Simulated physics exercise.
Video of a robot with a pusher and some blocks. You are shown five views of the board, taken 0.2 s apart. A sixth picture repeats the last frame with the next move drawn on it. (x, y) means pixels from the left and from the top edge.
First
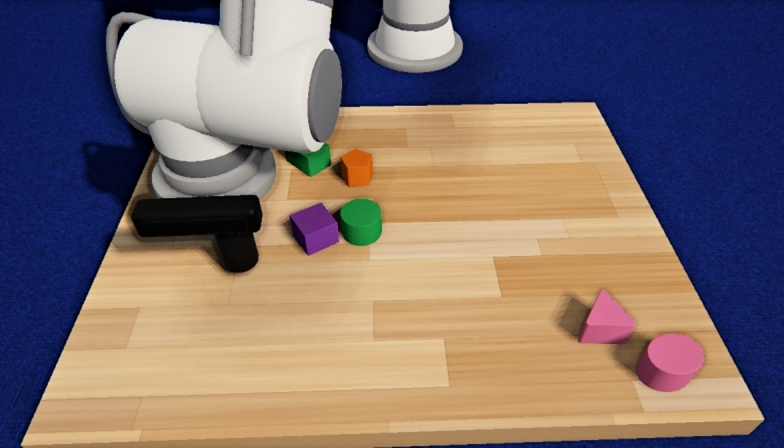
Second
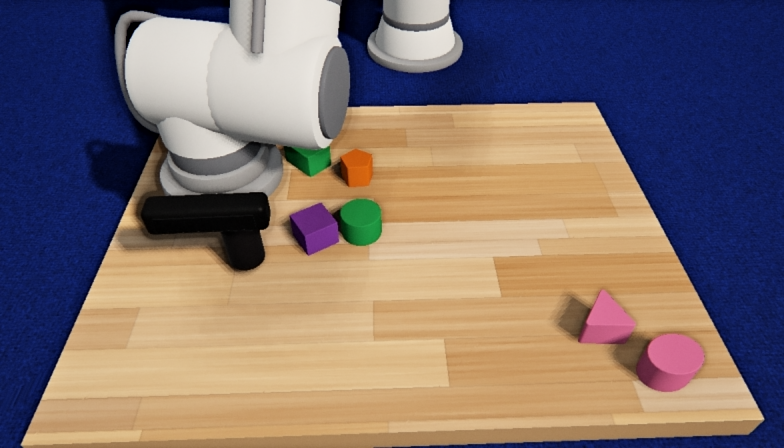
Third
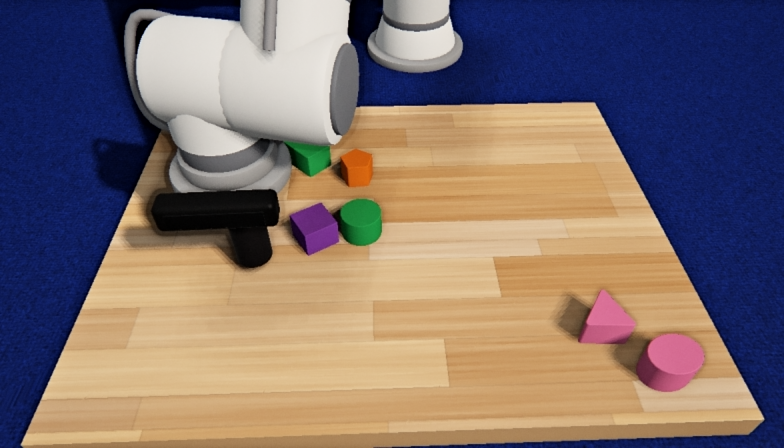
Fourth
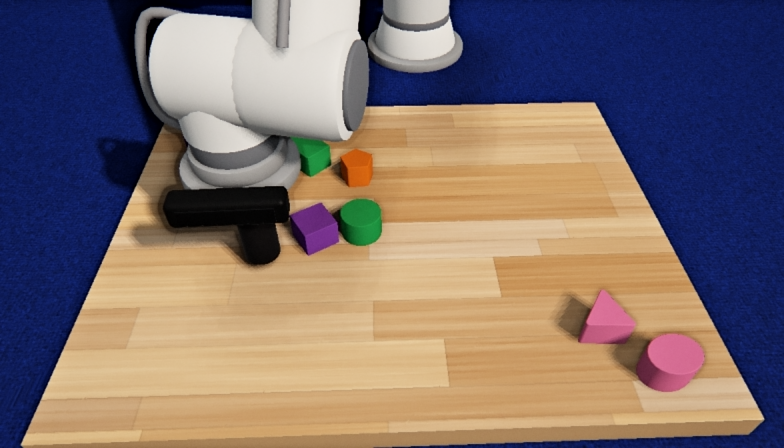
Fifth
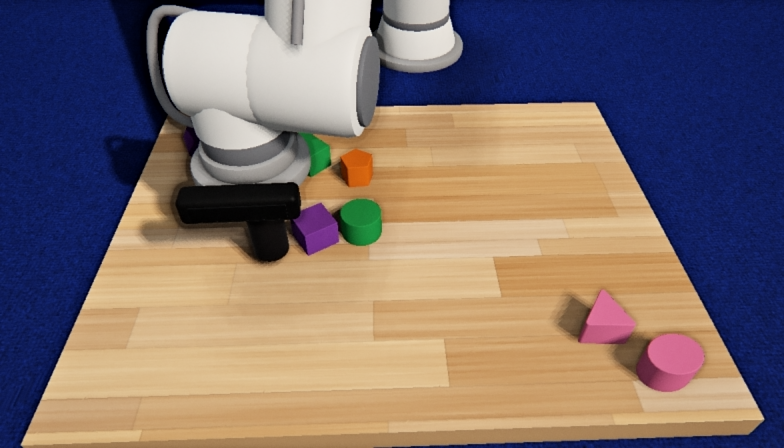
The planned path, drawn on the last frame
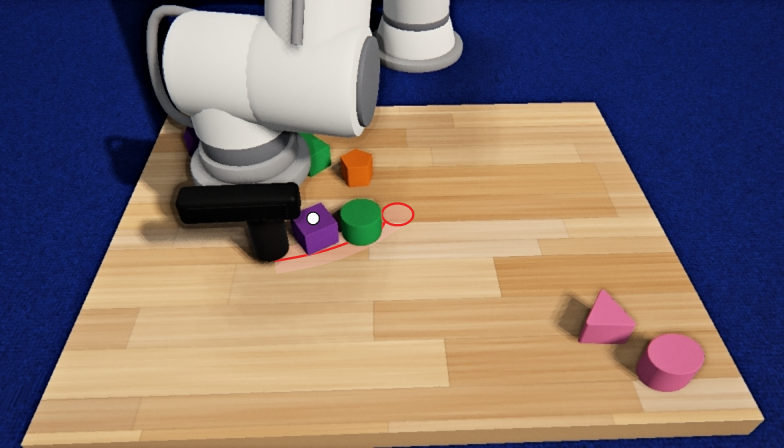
A white robot arm with a black pusher slid slowly a short way to the right across a wooden board, nearing a purple block, while the green, orange and pink blocks stayed still.
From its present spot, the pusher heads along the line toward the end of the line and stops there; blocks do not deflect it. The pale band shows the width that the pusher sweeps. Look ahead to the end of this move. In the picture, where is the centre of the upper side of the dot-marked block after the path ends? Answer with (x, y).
At roughly (337, 197).
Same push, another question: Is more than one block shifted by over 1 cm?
Short answer: Yes.
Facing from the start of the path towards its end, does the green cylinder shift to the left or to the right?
The answer is left: Facing from the path's start to its end, that's where the green cylinder shifts.
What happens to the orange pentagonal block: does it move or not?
Once the pusher is done, the orange pentagonal block remains in the old spot.
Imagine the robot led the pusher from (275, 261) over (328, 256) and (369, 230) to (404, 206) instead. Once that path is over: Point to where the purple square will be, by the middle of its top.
The spot you're after is about (332, 200) in the image.
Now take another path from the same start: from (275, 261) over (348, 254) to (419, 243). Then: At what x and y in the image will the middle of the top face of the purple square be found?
I think it will end close to (331, 210).
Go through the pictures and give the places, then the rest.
In the first picture, pusher tip at (241, 260); block tops, purple square at (313, 218); orange pentagonal block at (357, 158); green cylinder at (361, 212).
In the second picture, pusher at (248, 258); blocks unchanged.
In the third picture, pusher at (255, 255); blocks unchanged.
In the fourth picture, pusher at (263, 252); blocks unchanged.
In the fifth picture, pusher at (272, 249); purple square at (313, 218); orange pentagonal block at (357, 158); green cylinder at (361, 212).
Path on the board, from (275, 261) through (322, 251) and (364, 235) to (398, 214); the dot is on the purple square.
What follows on the original path. One third of the way, pusher at (321, 240); purple square at (332, 208), turned 50° anticlockwise; green cylinder at (372, 206).
Two thirds of the way, pusher at (364, 223); purple square at (337, 198), turned 80° anticlockwise; green cylinder at (389, 196).
At the end, pusher at (398, 202); purple square at (337, 197), turned 85° anticlockwise; orange pentagonal block in place; green cylinder at (417, 175).
